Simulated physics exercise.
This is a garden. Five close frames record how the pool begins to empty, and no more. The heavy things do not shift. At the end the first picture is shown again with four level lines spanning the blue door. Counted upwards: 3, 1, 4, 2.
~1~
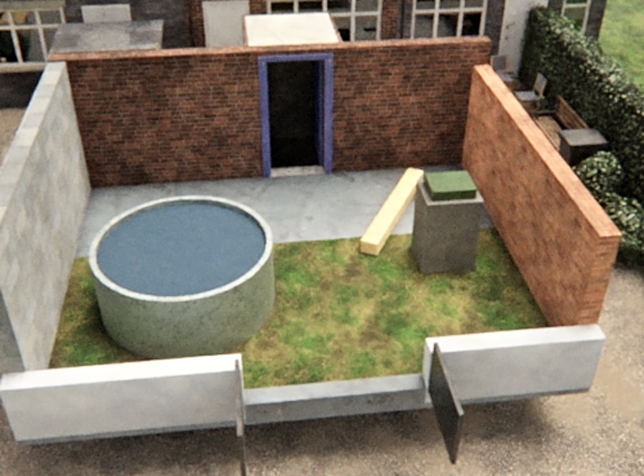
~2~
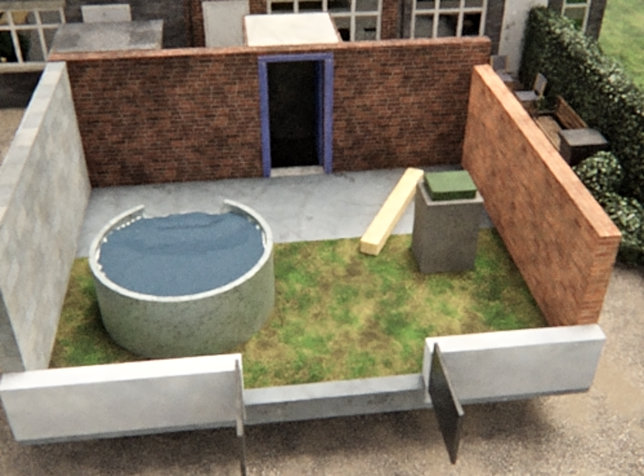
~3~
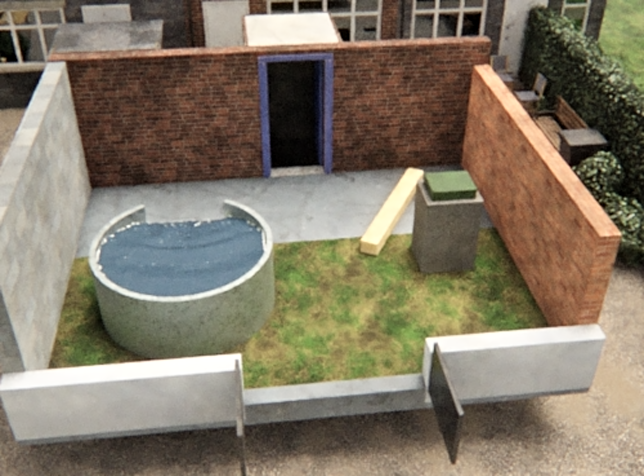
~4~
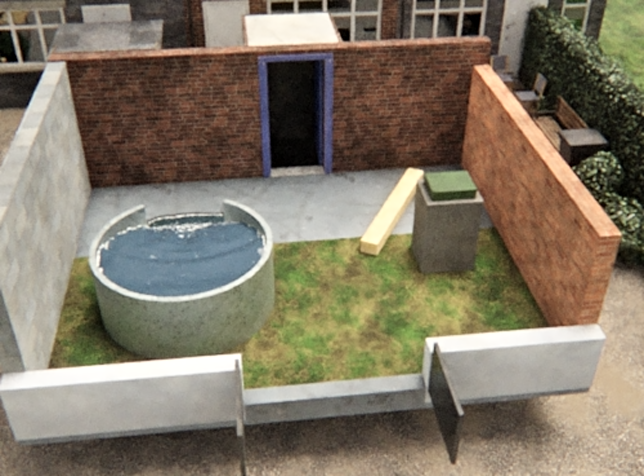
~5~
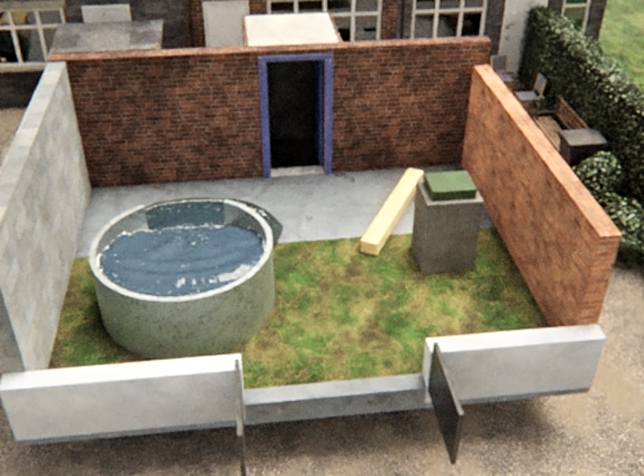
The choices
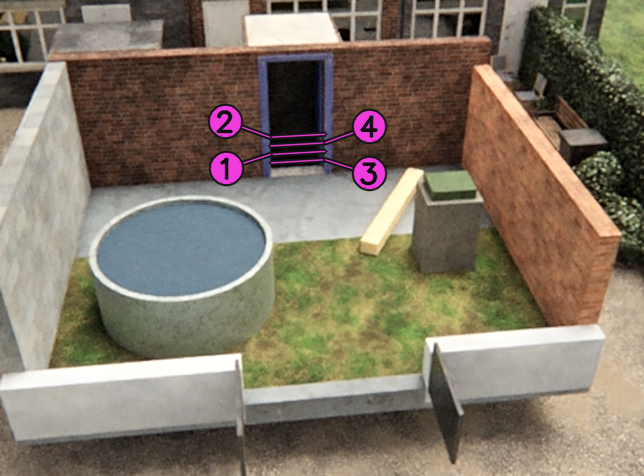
In a walled garden, a round concrete pool of still water lost a section of its back rim, and the water dropped lower and rippled before spilling out a little onto the paving behind.
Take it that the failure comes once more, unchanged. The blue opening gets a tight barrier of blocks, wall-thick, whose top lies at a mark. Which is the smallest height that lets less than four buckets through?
3.
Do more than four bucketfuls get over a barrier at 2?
No, that is safe.
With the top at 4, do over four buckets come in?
No.
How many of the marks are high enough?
All four.
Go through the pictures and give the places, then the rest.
Water in the pool at rest, its middle at (183, 249); foot of the blue doorway at (298, 175); open gate at (334, 343), in the first frame.
Water covers 1 % of the ground, its front hidden from here, in the second frame.
Water covers 4 % of the ground, its front hidden from here, in the third frame.
Water covers 7 % of the ground, its front hidden from here, in the fourth frame.
In the fifth frame, 12 % of the ground under water, visible out to (249, 205).
In magenta, 1 at (297, 152); 2 at (297, 135); 3 at (298, 161); 4 at (297, 144); from the bottom up 3, 1, 4, 2.
With 1, nothing gets over.
With 2, nothing gets over.
With 3, a splash gets over, under a bucket.
With 4, nothing gets over.
